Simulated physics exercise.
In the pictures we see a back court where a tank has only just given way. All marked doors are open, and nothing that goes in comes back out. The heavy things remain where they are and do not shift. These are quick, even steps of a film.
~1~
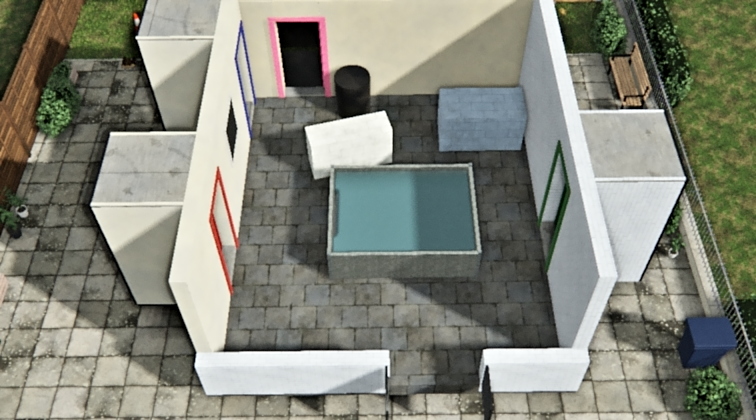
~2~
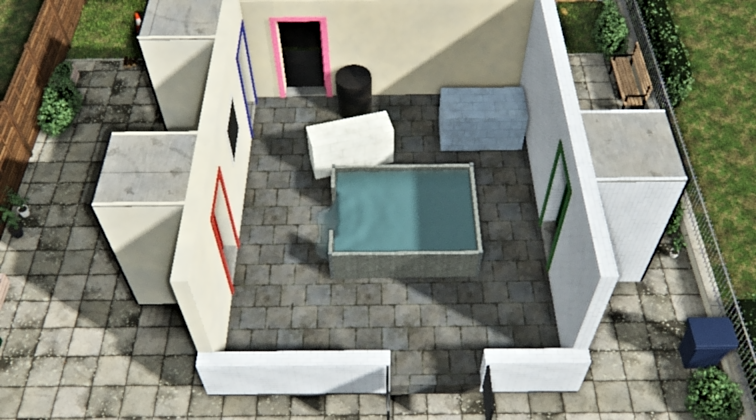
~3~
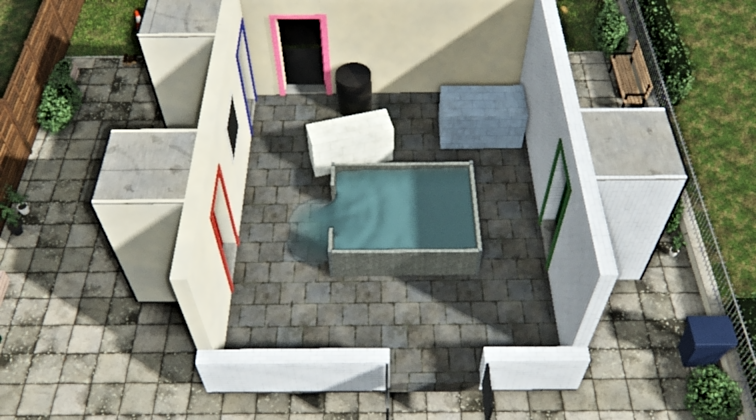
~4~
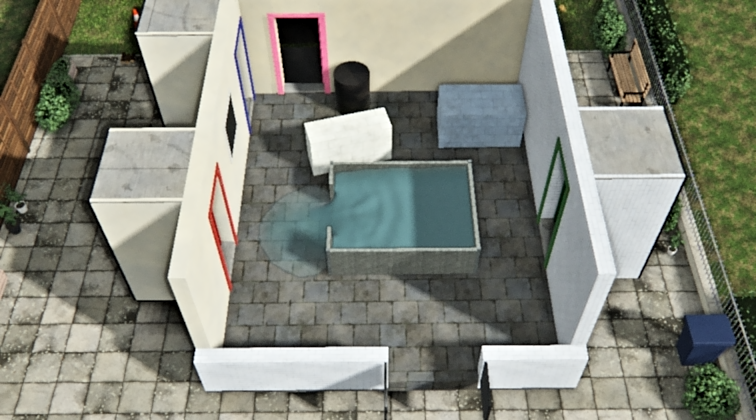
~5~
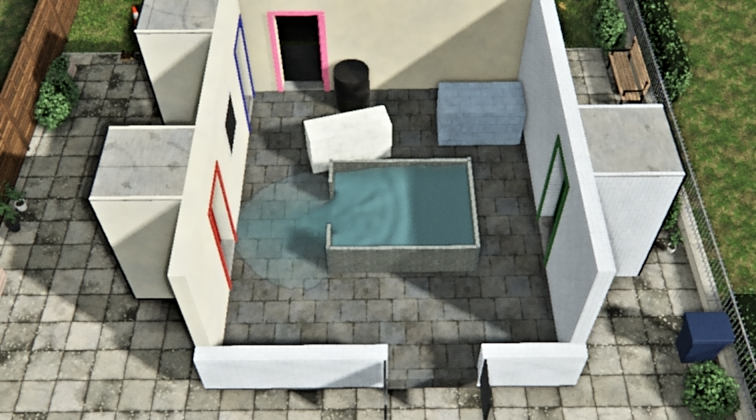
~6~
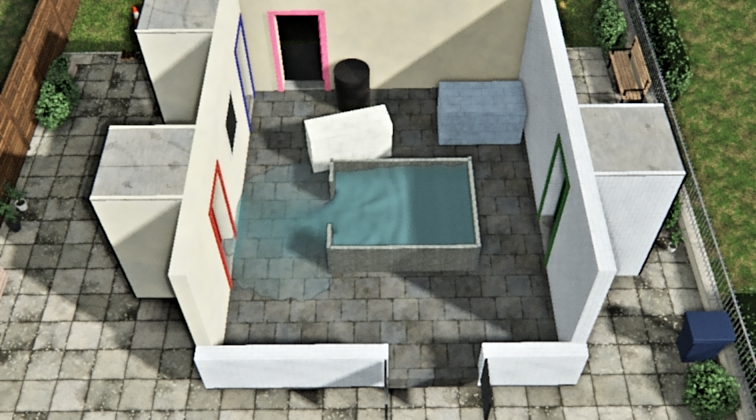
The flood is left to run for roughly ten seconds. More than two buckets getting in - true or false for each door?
Green door: False; pink door: True; blue door: True; red door: True.
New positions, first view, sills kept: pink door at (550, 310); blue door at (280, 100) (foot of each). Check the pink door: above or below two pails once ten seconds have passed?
Note - pink door ends up higher.
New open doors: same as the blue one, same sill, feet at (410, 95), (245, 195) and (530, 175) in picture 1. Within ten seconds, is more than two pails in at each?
Falls short; exceeds the limit; falls short.
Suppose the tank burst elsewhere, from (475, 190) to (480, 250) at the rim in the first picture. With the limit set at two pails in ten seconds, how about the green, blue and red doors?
Going door by door: The green door one gets too much, the blue door one stays safe, and the red door one stays safe.
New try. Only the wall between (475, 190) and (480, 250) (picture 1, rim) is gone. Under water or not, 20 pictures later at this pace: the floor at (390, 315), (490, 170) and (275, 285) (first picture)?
In the order you gave them, I get drenched, drenched, still bare.
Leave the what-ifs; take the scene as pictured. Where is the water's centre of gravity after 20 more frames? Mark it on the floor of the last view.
My pick is pixel (346, 224).
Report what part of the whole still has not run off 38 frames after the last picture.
About 82 per cent.
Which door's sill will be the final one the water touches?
The green-painted one.
A moment on, water covers 20 % of the floor; the green door not reached, the pink door not reached, the blue door not reached, the red door over two buckets in.
Next, water covers 30 % of the floor; the green door not reached, the pink door wet at the sill, nothing in, the blue door wet at the sill, nothing in, the red door far over two buckets in.
Then, water covers 45 % of the floor; the green door not reached, the pink door over two buckets in, the blue door under two buckets in, the red door far over two buckets in.
Later, water covers 75 % of the floor; the green door wet at the sill, nothing in, the pink door far over two buckets in, the blue door over two buckets in, the red door far over two buckets in.
In the end, water covers 95 % of the floor; the green door wet at the sill, nothing in, the pink door far over two buckets in, the blue door over two buckets in, the red door far over two buckets in.
